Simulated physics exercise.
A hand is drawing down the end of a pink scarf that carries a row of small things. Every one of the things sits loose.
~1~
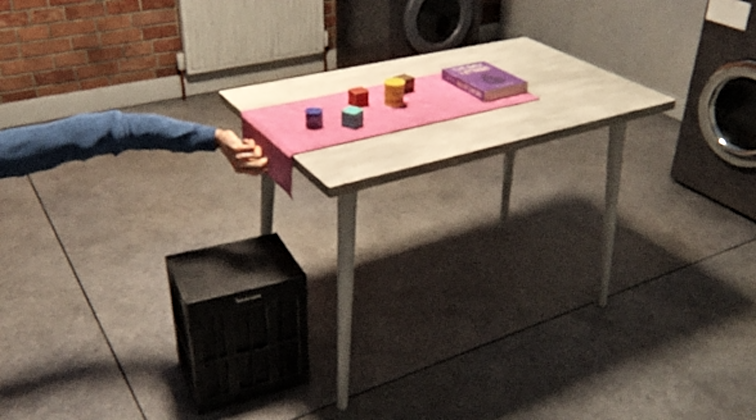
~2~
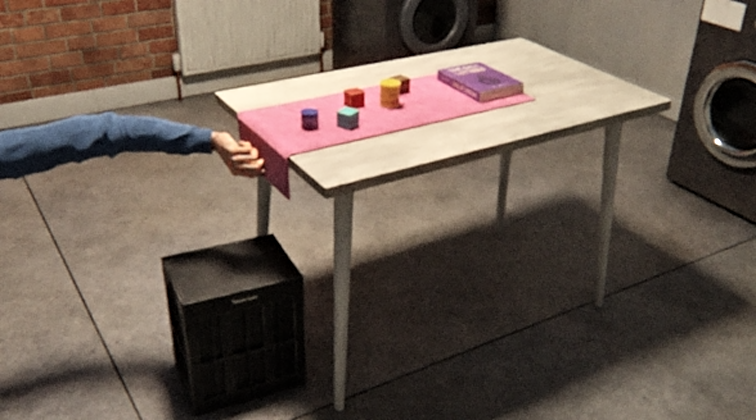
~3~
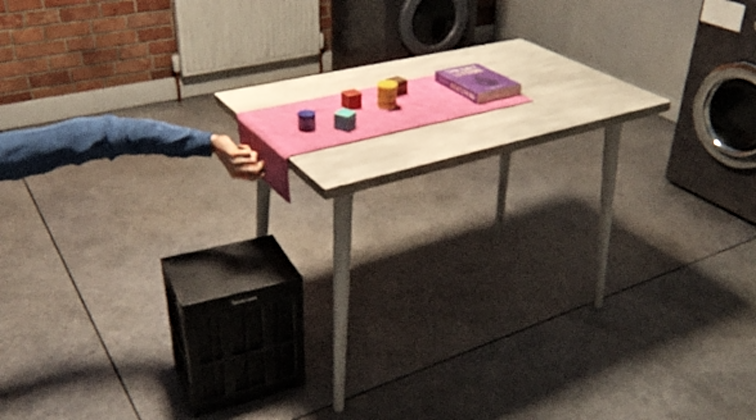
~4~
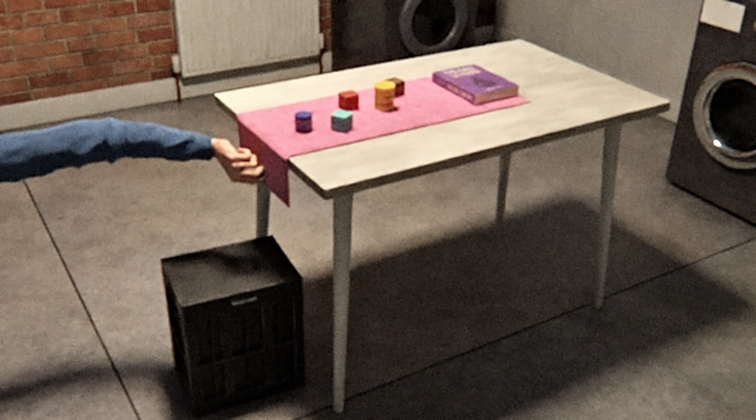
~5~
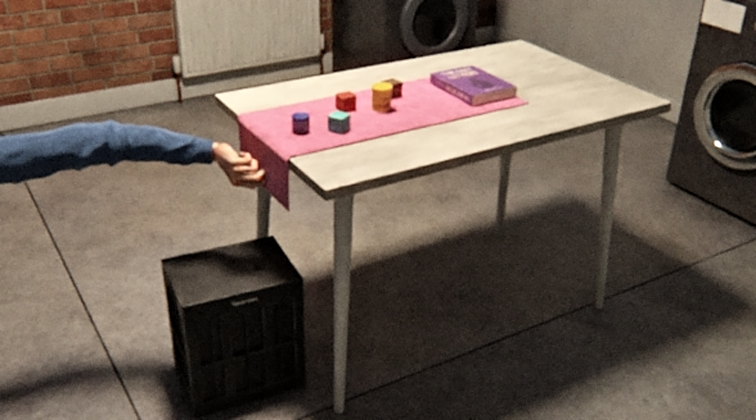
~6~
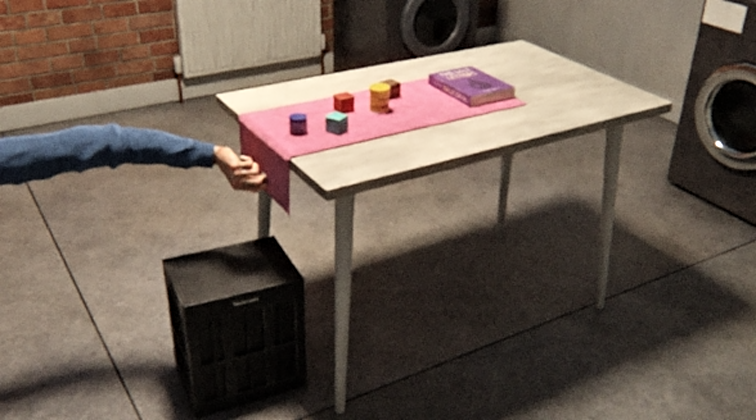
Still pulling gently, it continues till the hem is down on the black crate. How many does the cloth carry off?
So in the end, the top is short a pair of items, that's it.
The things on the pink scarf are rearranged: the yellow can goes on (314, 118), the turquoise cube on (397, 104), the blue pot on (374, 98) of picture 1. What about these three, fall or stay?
Yellow can: Lost. Turquoise cube: Safe. Blue pot: Safe.
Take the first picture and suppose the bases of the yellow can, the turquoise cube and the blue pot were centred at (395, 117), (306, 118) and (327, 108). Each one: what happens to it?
The yellow can would stay in place, the turquoise cube would end up off, the blue pot would end up off.
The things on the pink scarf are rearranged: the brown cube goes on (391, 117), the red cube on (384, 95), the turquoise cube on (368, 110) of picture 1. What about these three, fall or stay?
The brown cube survives, the red cube does not fall, the turquoise cube stays on.
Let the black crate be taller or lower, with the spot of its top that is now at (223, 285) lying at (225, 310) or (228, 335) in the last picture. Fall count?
It comes to 3 for the first height and 4 for the second.
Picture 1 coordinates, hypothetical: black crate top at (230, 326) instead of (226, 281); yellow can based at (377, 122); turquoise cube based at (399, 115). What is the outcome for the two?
The yellow can falls, the turquoise cube is carried off.
Soon after, hem near (266, 222); blue pot gone.
Then, hem near (266, 248); blue pot gone.
Further on, hem on the crate; blue pot and turquoise cube gone.
At rest, hem on the crate; blue pot and turquoise cube gone. The answer is two.
